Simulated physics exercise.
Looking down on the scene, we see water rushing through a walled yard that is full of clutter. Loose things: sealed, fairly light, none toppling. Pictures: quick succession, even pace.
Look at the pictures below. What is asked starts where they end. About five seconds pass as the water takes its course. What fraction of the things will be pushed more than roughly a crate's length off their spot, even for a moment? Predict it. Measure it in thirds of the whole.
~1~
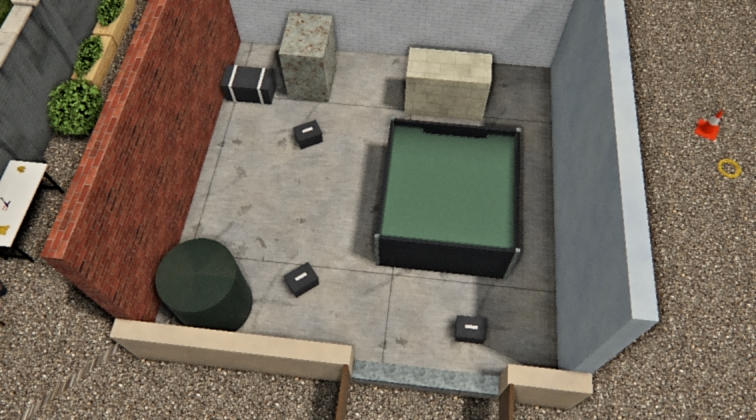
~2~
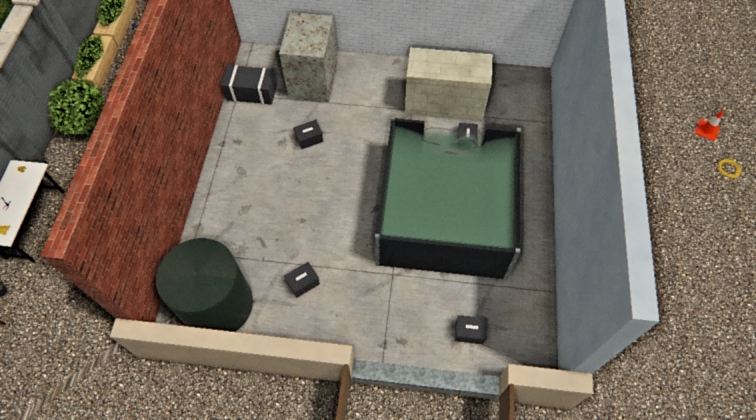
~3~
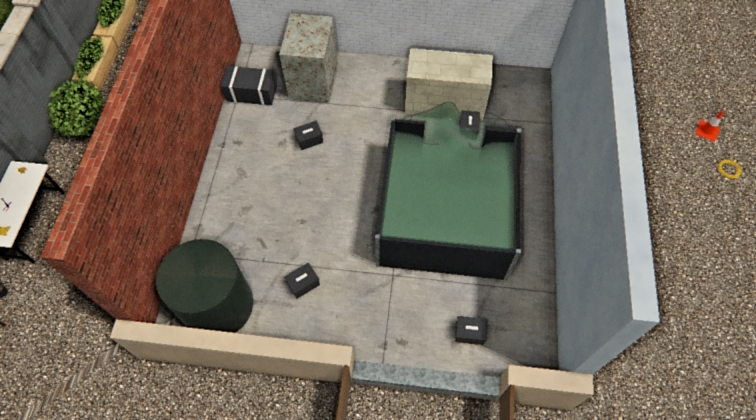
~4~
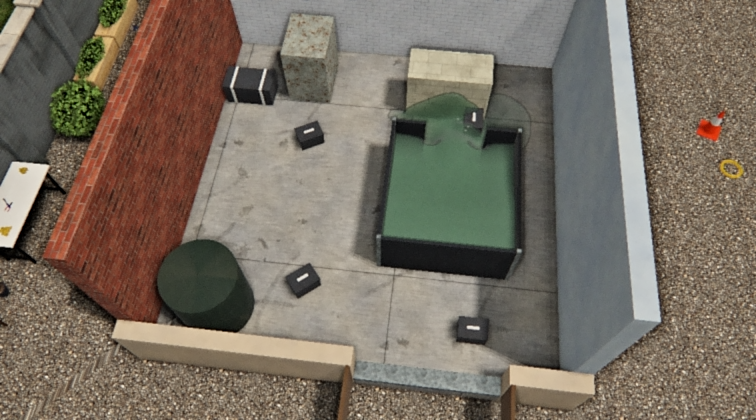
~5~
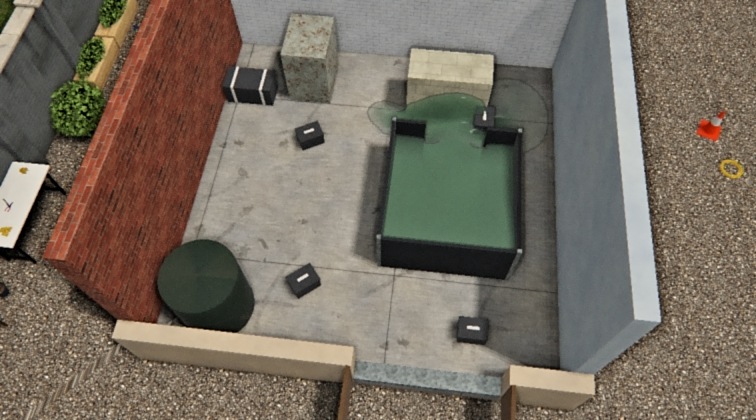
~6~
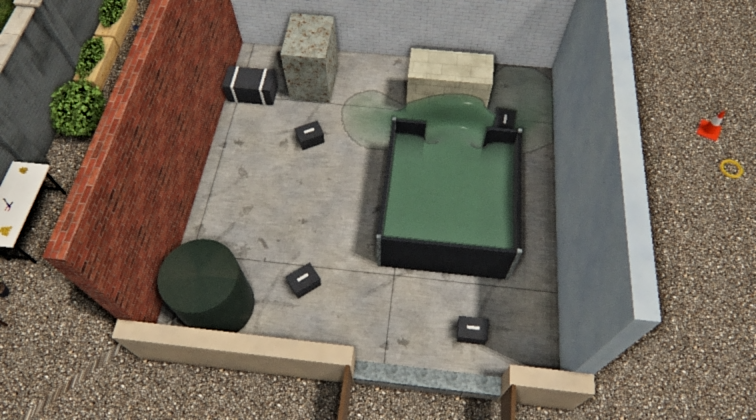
The result is a share of a third to two thirds.
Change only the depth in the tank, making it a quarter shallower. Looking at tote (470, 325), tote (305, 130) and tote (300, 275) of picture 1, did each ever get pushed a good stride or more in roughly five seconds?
Item by item: Missed the mark, then cleared the mark, then missed the mark.
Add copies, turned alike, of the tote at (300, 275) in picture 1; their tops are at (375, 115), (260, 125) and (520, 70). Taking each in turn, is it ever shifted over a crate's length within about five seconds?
The first travels far, the second travels far, the third travels far.
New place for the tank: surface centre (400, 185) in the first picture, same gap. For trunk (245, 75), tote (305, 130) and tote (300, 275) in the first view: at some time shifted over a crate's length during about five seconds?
Well, the first one got driven a long way, the second didn't get far, and the third didn't get far.
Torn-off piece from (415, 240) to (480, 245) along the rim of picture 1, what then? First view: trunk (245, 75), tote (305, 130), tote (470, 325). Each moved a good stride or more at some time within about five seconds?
Listed in turn, never travels that far, never travels that far, ends up that far off.
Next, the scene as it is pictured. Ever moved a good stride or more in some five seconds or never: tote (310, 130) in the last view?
Answer for this object: Driven that far.
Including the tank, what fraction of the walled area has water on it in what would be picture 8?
About 30 in a hundred.
A moment on, 1 of 5 are well off their spots; 1 afloat.
Next, 2 of 5 are well off their spots; 1 afloat.
Later, 3 of 5 are well off their spots; 1 afloat.
In the end, 2 of 5 are well off their spots, and 3 have been at some point; 2 afloat.
